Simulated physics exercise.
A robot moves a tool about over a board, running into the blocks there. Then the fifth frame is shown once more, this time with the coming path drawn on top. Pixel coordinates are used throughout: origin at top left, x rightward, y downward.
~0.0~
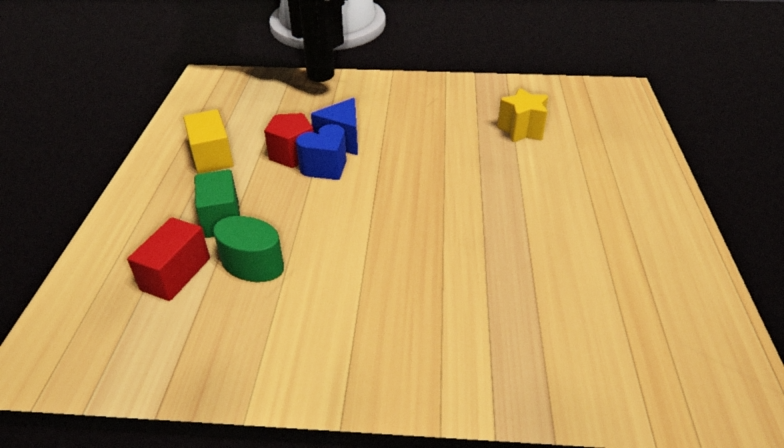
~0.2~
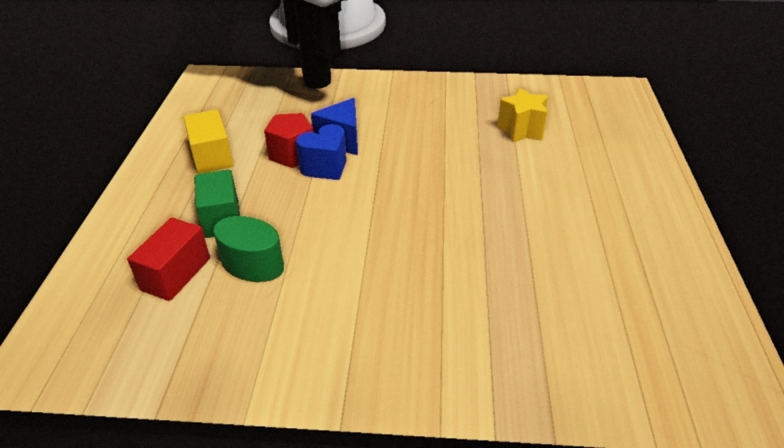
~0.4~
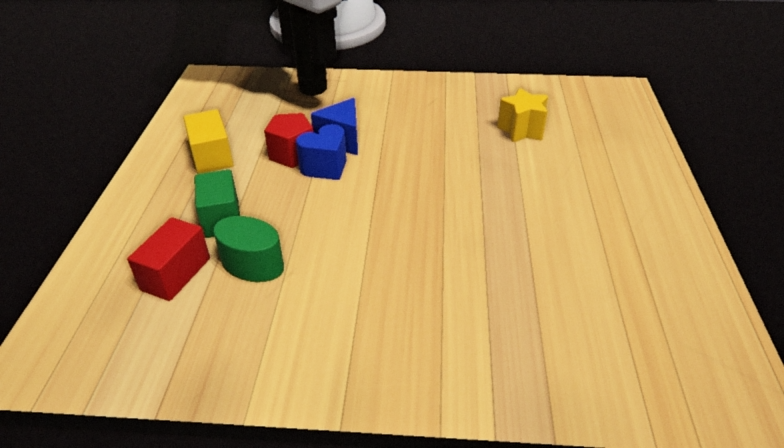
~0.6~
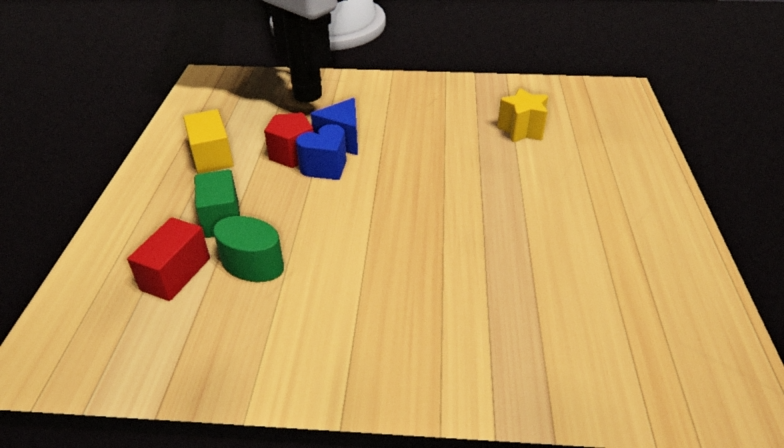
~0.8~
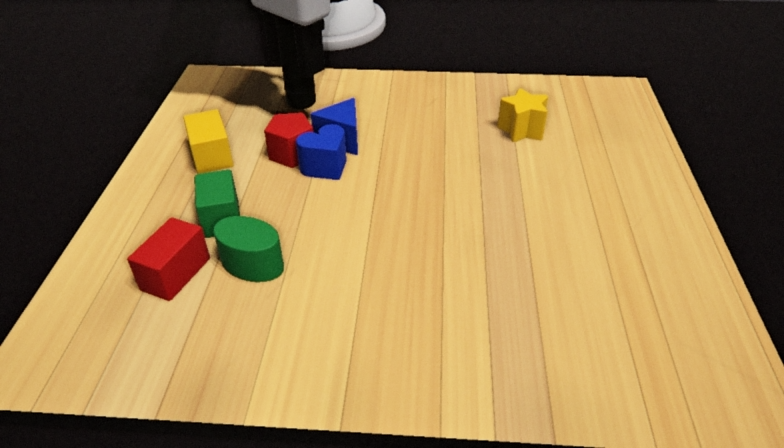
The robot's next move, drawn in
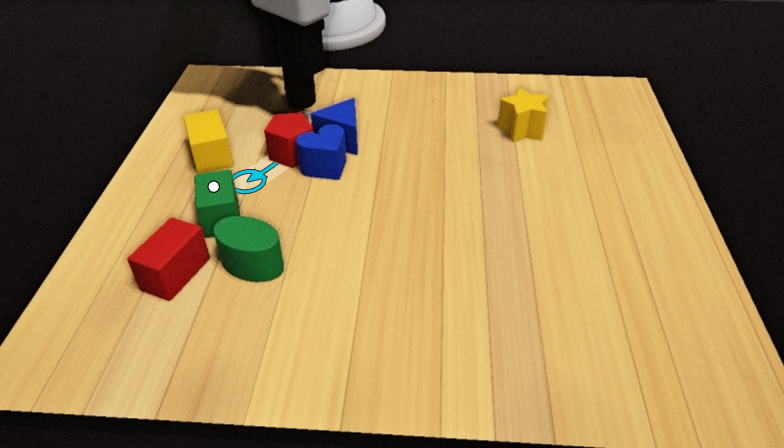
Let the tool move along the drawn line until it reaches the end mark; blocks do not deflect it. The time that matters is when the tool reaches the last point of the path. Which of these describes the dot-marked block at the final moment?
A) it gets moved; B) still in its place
The correct letter is B.
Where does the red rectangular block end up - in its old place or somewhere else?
By then it is still where it was.
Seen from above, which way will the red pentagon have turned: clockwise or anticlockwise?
Spins counterclockwise.
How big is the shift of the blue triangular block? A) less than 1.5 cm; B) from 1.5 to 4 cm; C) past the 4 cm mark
A - less than 1.5 cm.
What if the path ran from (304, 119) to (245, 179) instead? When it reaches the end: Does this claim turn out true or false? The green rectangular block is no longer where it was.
Verdict: False.
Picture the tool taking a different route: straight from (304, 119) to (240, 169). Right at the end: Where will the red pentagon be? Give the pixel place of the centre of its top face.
Its top centre lands on (277, 140).
The line goes from (304, 119) through (297, 140) and (278, 162) to (247, 181); the dot is on the green rectangular block.
What follows on the original path. One third of the way, tool (294, 124); red pentagon (284, 131); blue heart block (323, 139), turned 15° anticlockwise.
Two thirds of the way, tool (275, 145); red pentagon (274, 155), turned 25° anticlockwise; blue heart block (322, 145), turned 55° anticlockwise.
At the end, tool (244, 164); red rectangular block unmoved; green rectangular block unmoved; red pentagon (271, 164), turned 40° anticlockwise; blue heart block (322, 145), turned 55° anticlockwise; blue triangular block unmoved.
